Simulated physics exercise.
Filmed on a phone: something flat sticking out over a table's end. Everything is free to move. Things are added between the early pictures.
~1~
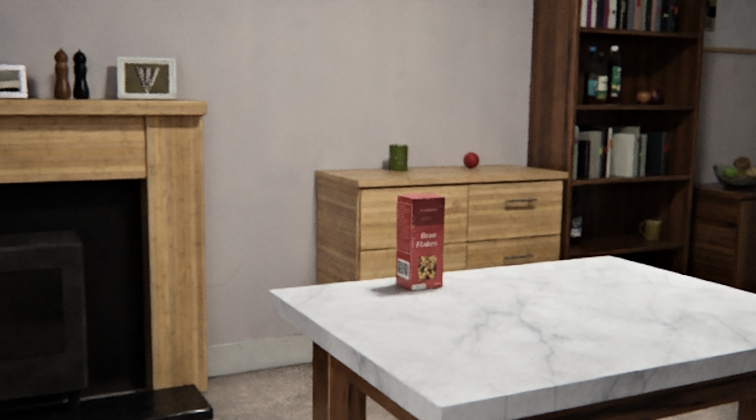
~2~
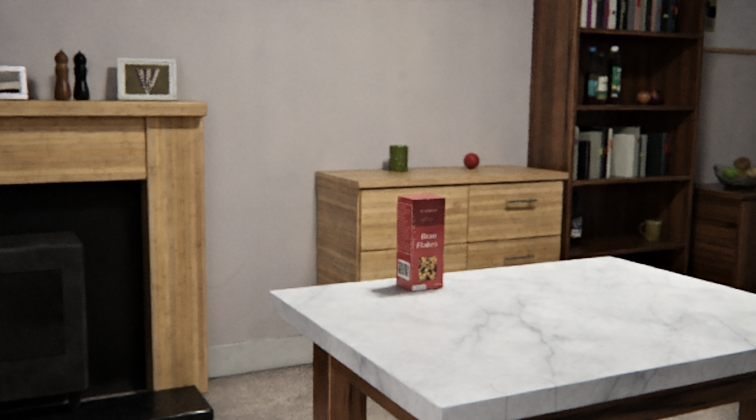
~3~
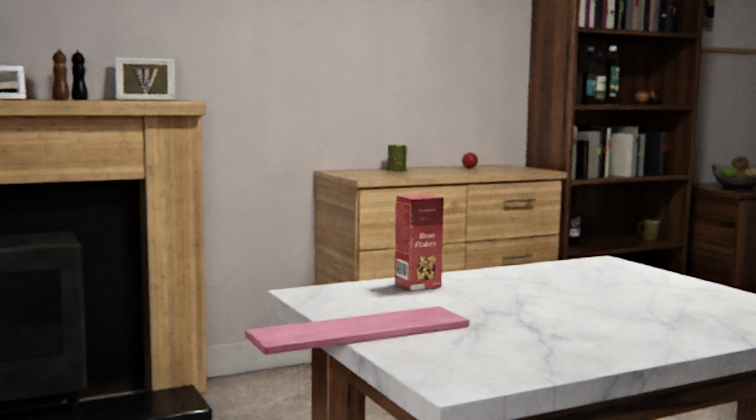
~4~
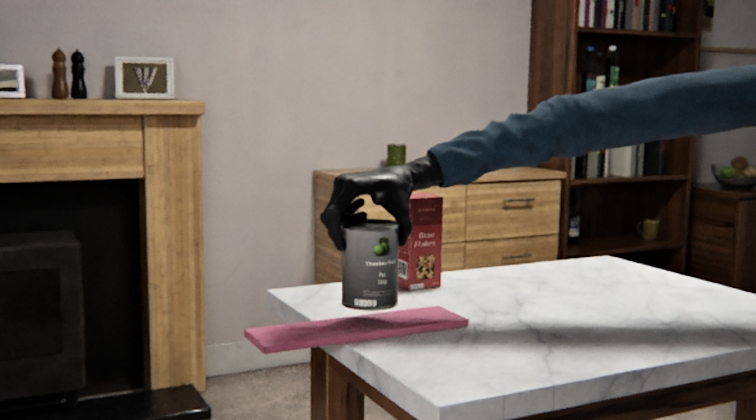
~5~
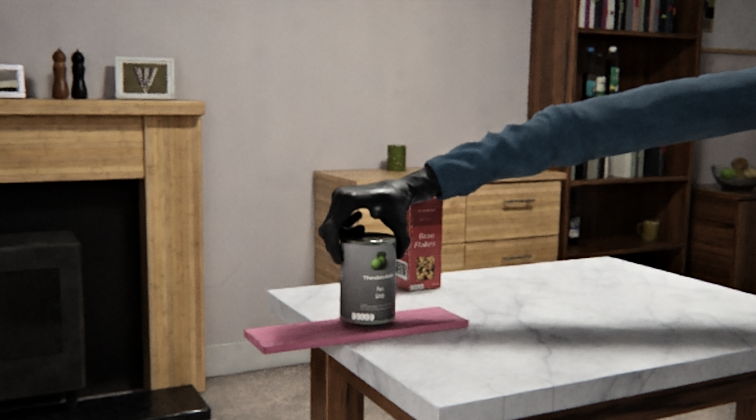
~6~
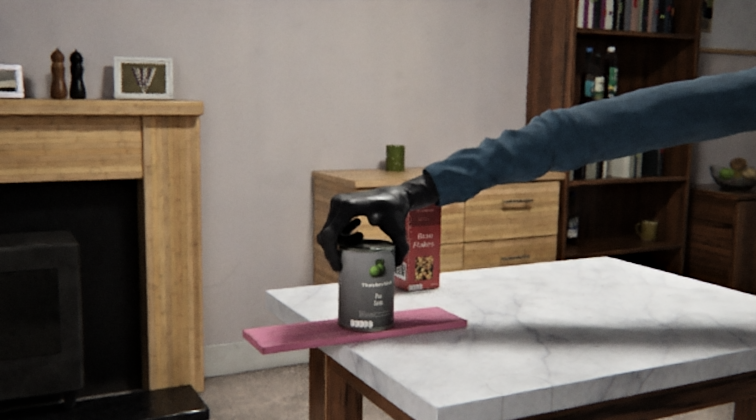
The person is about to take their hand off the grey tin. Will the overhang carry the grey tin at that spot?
The plank stays on the table.
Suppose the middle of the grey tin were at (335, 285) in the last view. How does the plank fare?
Then it keeps its balance.
Then, 0.20 s later than the last frame, all is still.
Then, 0.50 s later than the last frame, grey tin resting near (366, 284).
When it is over, all 3 as before. End places, in pixels of the last picture, grey tin near (366, 284). The plank holds.
